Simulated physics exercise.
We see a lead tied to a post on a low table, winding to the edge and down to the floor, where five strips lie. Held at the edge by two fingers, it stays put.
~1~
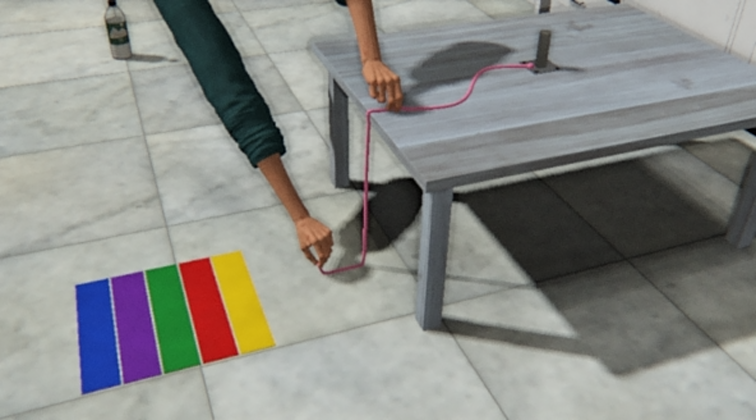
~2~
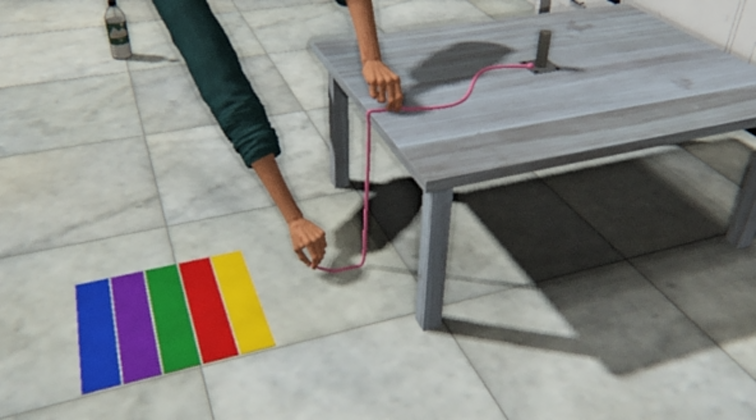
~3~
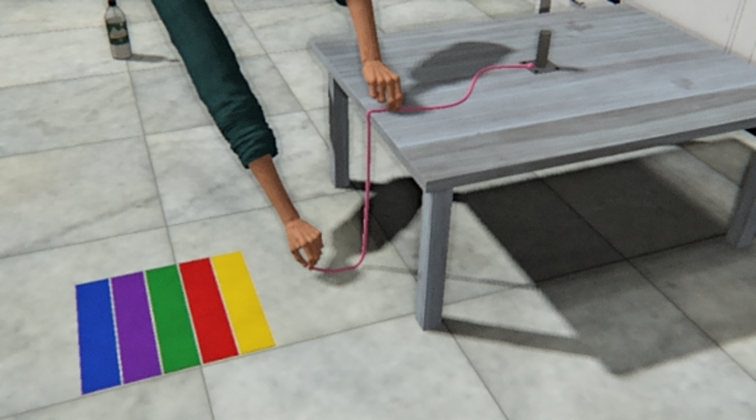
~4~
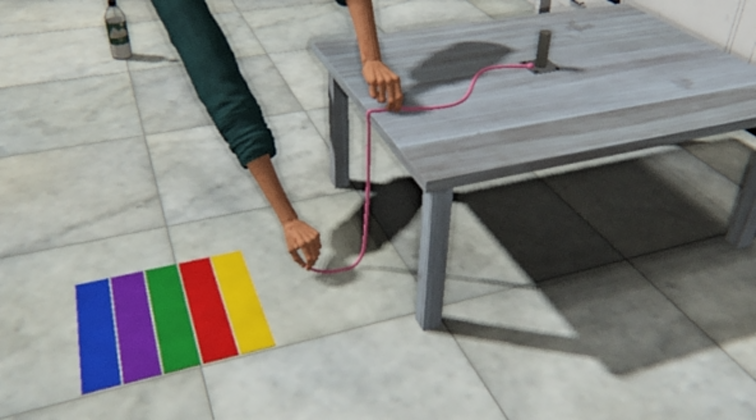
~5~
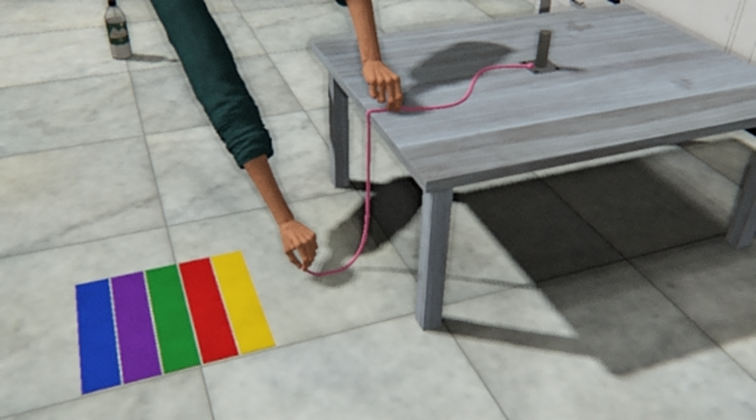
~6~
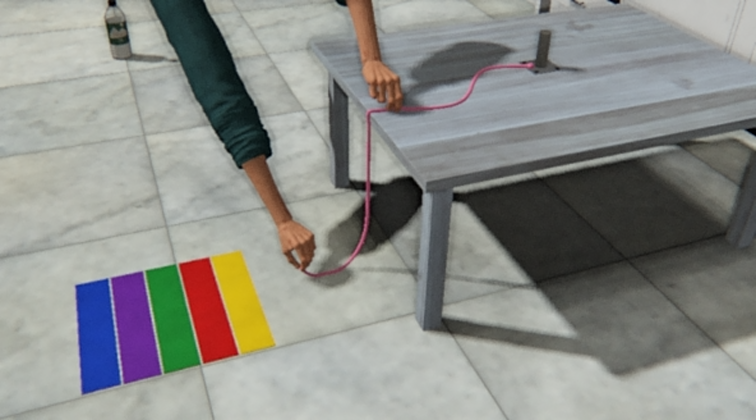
On a tiled floor beside a low table, a hand slowly draws a pink cord slightly left.
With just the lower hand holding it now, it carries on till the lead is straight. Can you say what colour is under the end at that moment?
Yes, it is green.
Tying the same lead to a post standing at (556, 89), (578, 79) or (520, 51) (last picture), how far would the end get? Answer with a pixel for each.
First (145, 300), then (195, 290), and last (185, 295).
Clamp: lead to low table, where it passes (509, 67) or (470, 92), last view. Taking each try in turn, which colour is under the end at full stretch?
Try 1: Green; try 2: Red.
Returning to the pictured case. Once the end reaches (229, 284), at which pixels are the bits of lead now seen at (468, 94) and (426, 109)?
Point 1 - (443, 91); point 2 - (394, 105).
A little later, end near (229, 284); over yellow.
Next, end near (193, 292); over red.
When it is tight, end near (171, 297); over green. The end stops over the green strip.
